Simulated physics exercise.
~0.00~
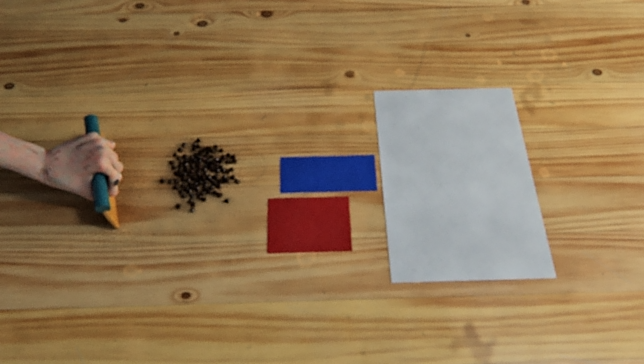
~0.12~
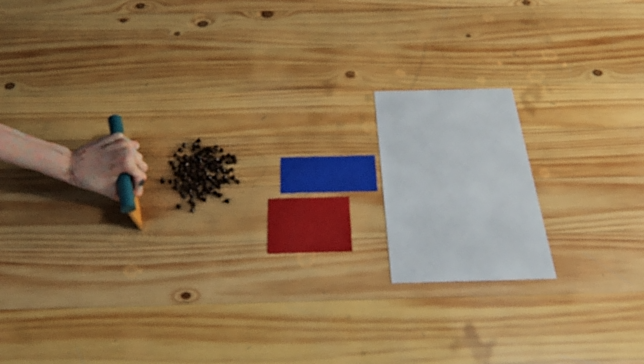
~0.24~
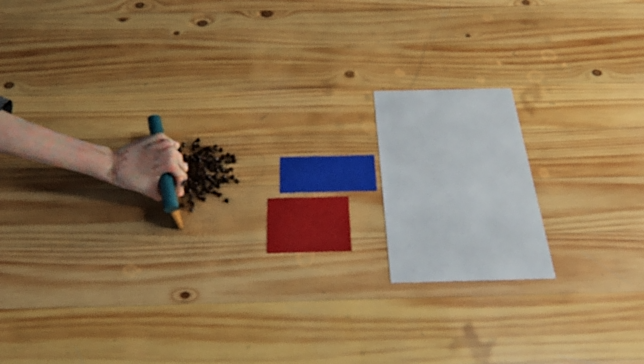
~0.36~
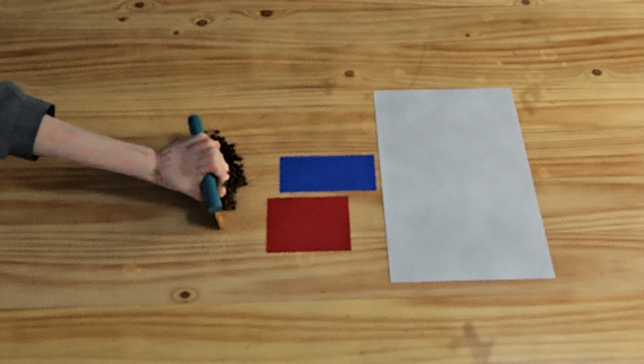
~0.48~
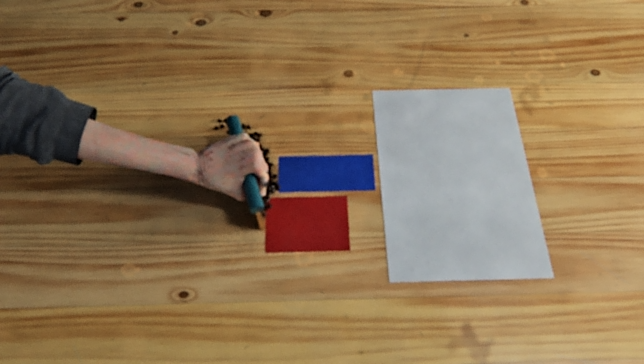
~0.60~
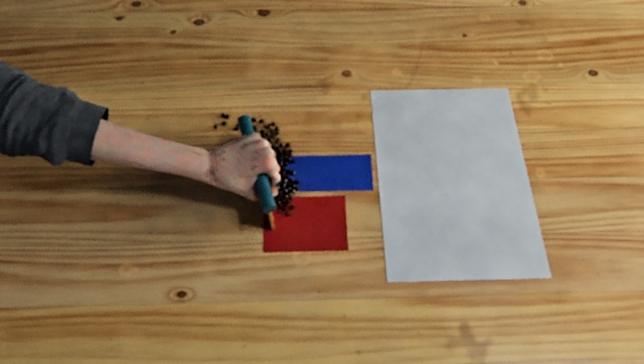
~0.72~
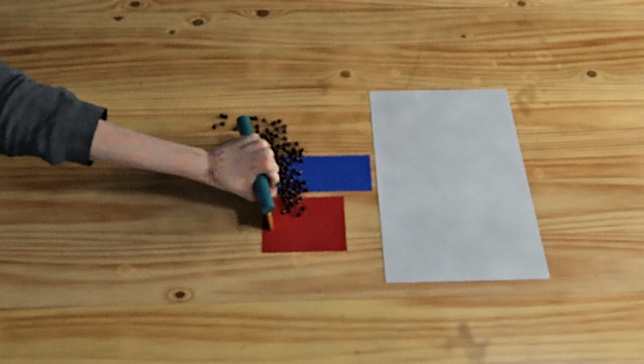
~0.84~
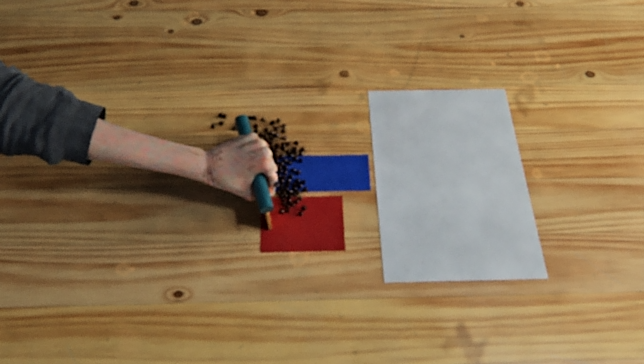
On a wooden tabletop, a hand gripping a teal tool with an orange tip swept a pile of small dark beans to the right, then stopped, leaving them scattered partly over the blue and red mats, with the large white sheet still empty.
